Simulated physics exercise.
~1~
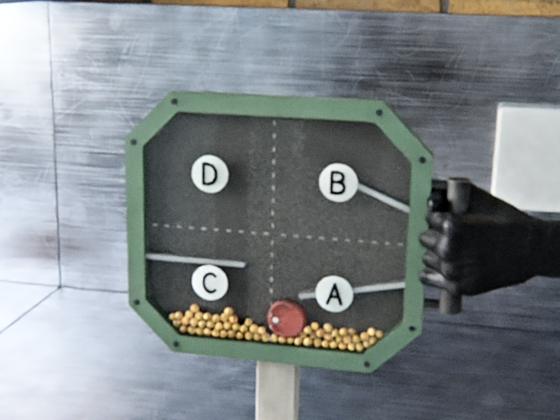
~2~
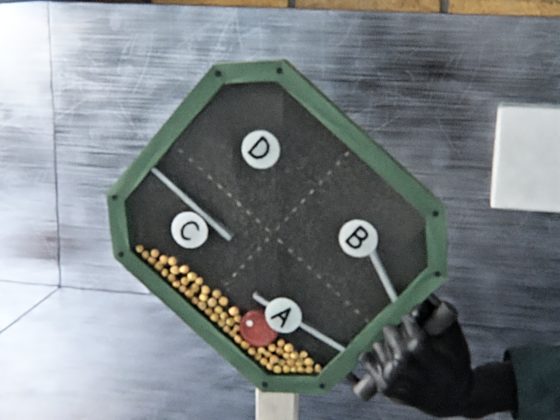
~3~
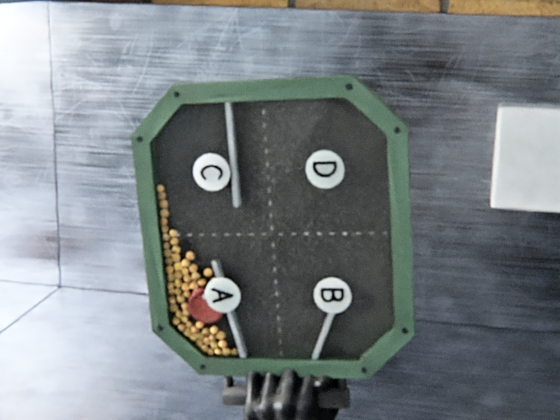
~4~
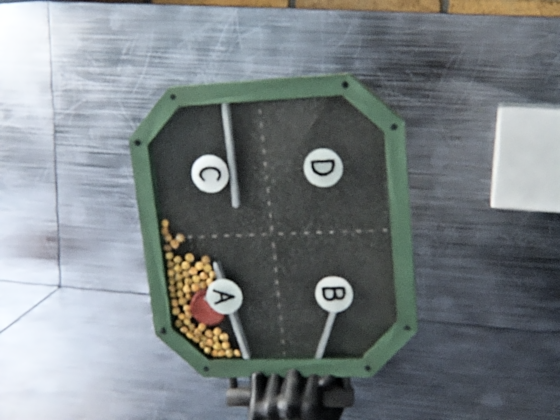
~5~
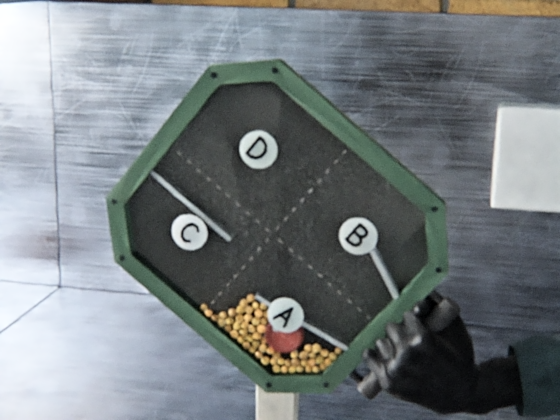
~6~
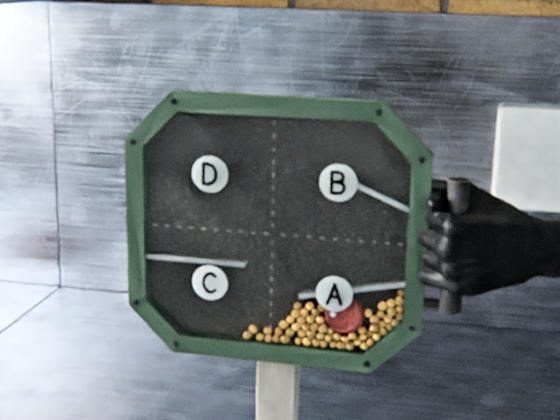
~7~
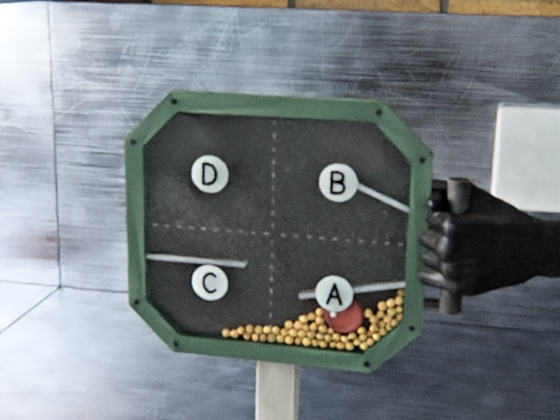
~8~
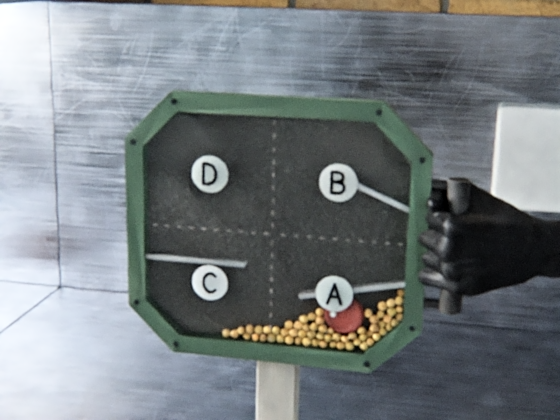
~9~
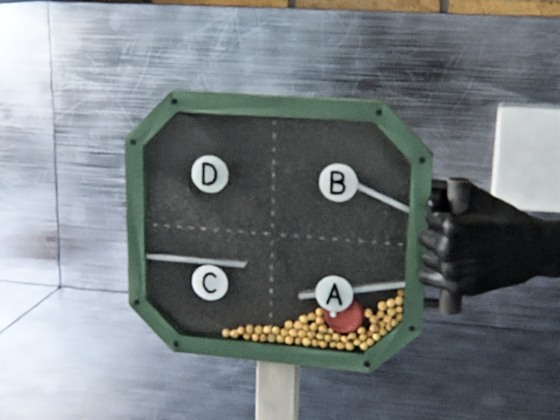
The clip shows a black hand turning a green-framed box of golden beads and a red disc a quarter turn clockwise, pausing, then turning it back level; the beads slide along the edges and settle mostly in quarter A, with some in C and the disc beside label A.
